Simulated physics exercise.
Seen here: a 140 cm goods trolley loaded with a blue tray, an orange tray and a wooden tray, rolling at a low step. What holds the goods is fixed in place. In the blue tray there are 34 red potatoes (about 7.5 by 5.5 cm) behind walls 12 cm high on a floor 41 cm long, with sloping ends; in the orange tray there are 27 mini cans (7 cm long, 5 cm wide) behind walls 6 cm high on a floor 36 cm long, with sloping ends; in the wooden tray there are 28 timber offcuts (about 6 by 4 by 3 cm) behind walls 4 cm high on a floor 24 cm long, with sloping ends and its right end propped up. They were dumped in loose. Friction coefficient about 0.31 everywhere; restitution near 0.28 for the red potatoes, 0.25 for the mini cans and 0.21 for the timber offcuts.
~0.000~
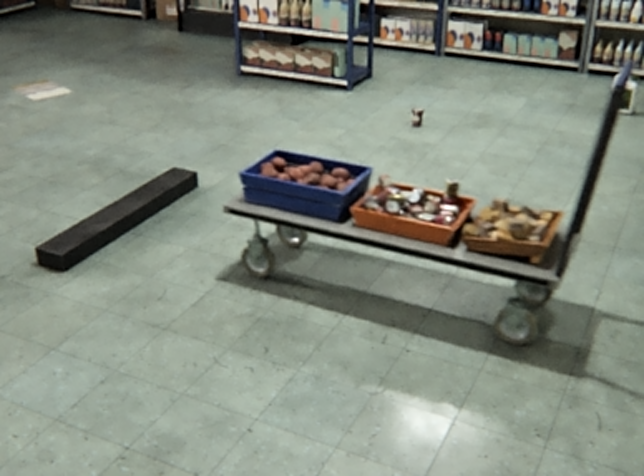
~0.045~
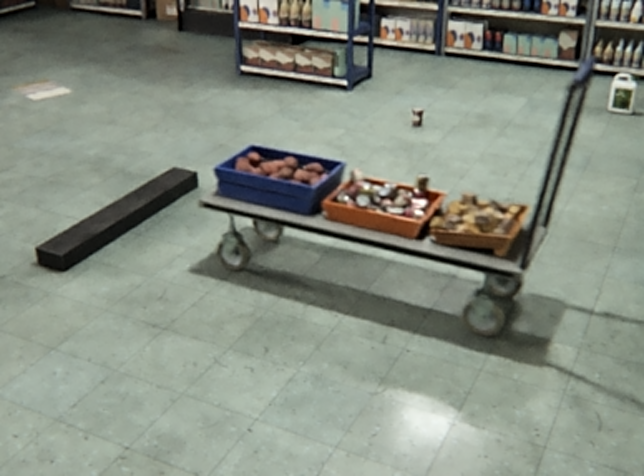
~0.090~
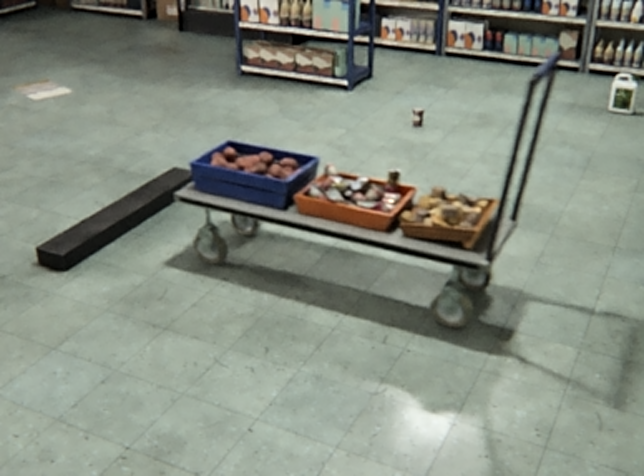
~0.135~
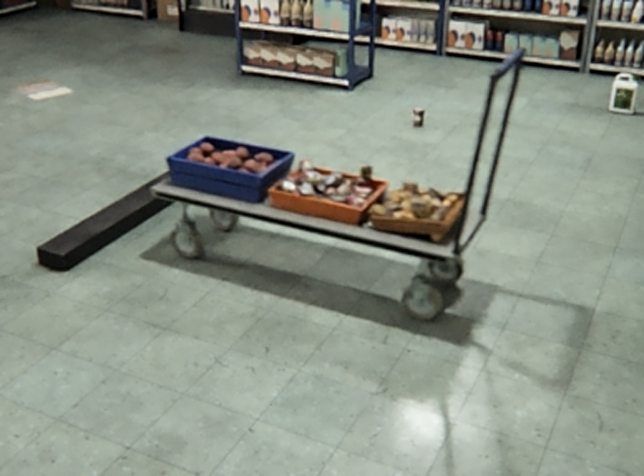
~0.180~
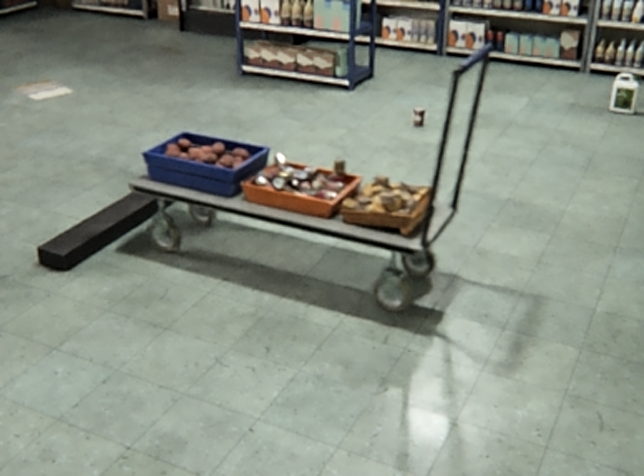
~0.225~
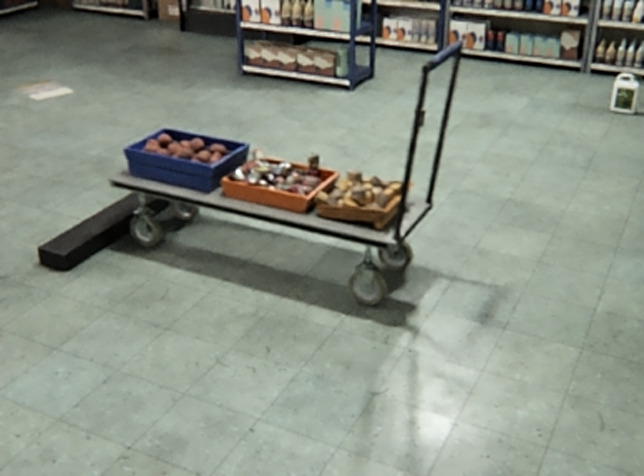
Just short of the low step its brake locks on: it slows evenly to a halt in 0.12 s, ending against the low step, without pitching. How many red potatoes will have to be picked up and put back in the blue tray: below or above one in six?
It sheds under a sixth of them.
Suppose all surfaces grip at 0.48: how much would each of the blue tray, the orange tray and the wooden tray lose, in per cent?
In that case blue tray 0, orange tray 20, wooden tray 50 per cent.
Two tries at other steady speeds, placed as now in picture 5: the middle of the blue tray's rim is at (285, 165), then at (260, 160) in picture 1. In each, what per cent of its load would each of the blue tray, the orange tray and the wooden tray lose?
Blue tray 0 then 0, orange tray 10 then 10, wooden tray 30 then 20 per cent.
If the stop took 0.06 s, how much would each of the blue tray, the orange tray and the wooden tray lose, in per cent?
In that case blue tray 10, orange tray 20, wooden tray 60 per cent.
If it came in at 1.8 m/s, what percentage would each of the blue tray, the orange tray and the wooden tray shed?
In that case blue tray 0, orange tray 10, wooden tray 20 per cent.
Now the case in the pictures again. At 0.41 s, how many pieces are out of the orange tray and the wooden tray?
Out by then, roughly: Orange tray 3, wooden tray 12.
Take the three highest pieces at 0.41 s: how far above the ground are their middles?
About 54 cm.
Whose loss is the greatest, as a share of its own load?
It is the wooden tray.
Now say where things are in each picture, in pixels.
In the first picture (each is followed by its nearest rim corner in this view), blue tray, (341, 193); orange tray, (451, 228); 71 cm short of the stop; none out.
Blue tray, (312, 187); orange tray, (419, 221); 58 cm short of the stop, in the second picture.
Blue tray, (285, 181); orange tray, (388, 215); 45 cm short of the stop, in the third picture.
Blue tray, (258, 176); orange tray, (359, 208); 32 cm short of the stop, in the fourth picture.
Blue tray, (233, 170); orange tray, (330, 202); 20 cm short of the stop, in the fifth picture.
Blue tray, (211, 166); orange tray, (306, 197); stopping; none out, in the sixth picture.
After 0.29 s, blue tray 34 in, 0 out, orange tray 27 in, 0 out and wooden tray 26 in, 2 out.
After 0.41 s, blue tray 34 in, 0 out, orange tray 24 in, 3 out and wooden tray 16 in, 12 out.
After 0.64 s, blue tray 33 in, 1 out, orange tray 21 in, 6 out and wooden tray 15 in, 13 out.
Final count (at 1.14 s), blue tray 33 in, 1 out, orange tray 21 in, 6 out and wooden tray 15 in, 13 out. Asked share, 1 of 34, 3 per cent.
